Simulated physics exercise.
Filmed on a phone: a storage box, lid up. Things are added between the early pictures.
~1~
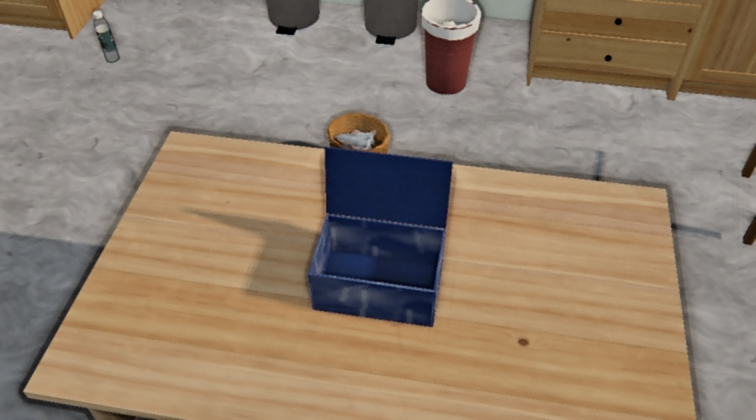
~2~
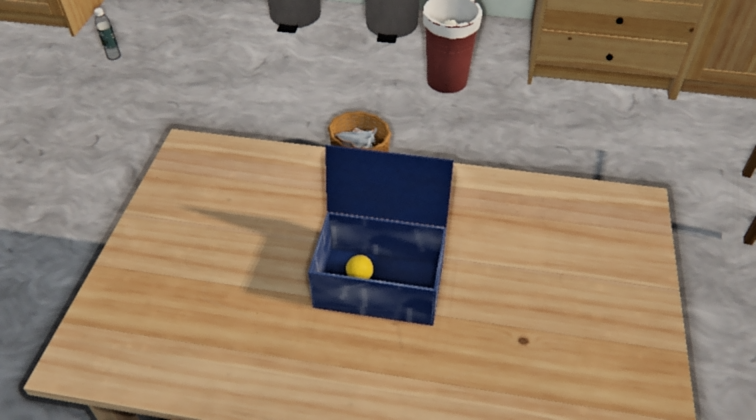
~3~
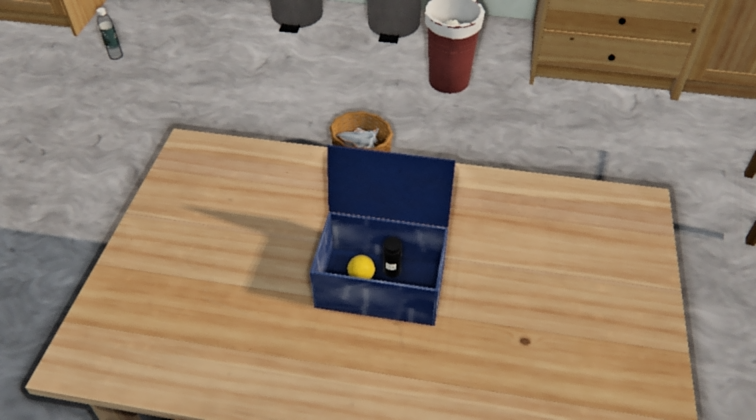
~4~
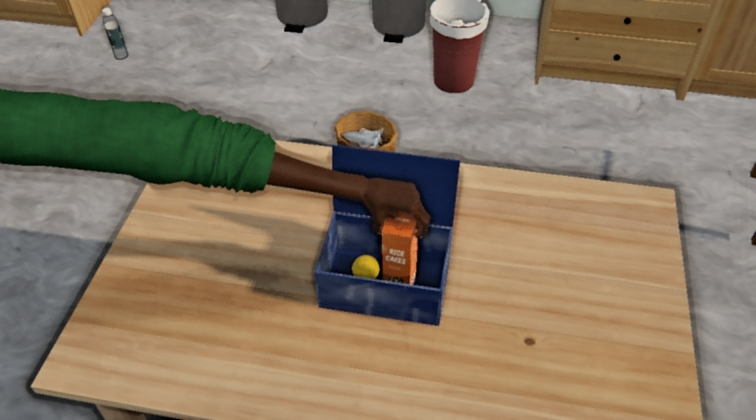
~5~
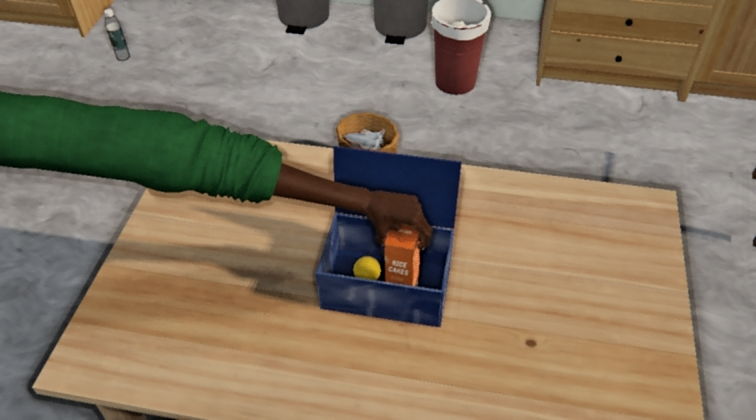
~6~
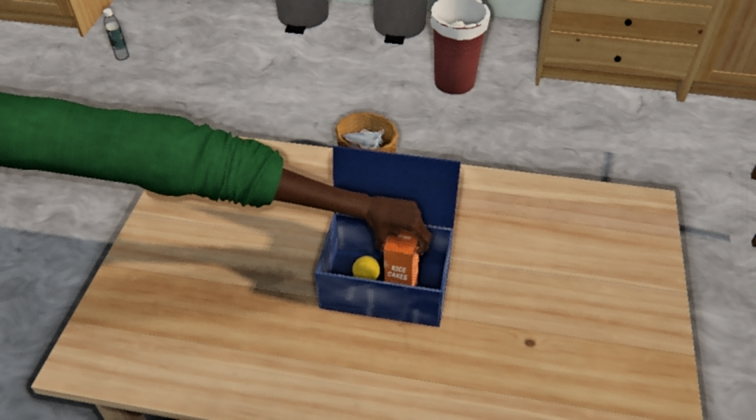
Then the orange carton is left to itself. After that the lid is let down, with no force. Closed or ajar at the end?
As it turns out, it stays ajar.
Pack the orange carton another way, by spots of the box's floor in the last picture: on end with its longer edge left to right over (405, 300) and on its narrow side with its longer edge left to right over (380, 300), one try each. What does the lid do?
First try: It will not close; second try: It sits on the rim.
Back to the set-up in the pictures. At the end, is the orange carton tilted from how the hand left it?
It keeps its pose.
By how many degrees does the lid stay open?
Some 45° above the rim.
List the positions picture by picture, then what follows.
In the first picture, the last thing is not in view yet.
In the second picture, the last thing is not in view yet; yellow lemon (360, 269).
In the third picture, the last thing is not in view yet; yellow lemon (361, 269).
In the fourth picture, still above its spot; orange carton (400, 258); yellow lemon (366, 269).
In the fifth picture, still above its spot; orange carton (402, 268); yellow lemon (367, 270).
In the sixth picture, put in, still held; orange carton (401, 273); yellow lemon (366, 270).
Then, 1.20 s later than the last frame, lid starting down.
Then, 1.60 s later than the last frame, lid 58° above the rim.
When it is over, lid 44° above the rim; all 3 as before. End places, in pixels of the last picture, orange carton near (401, 273).
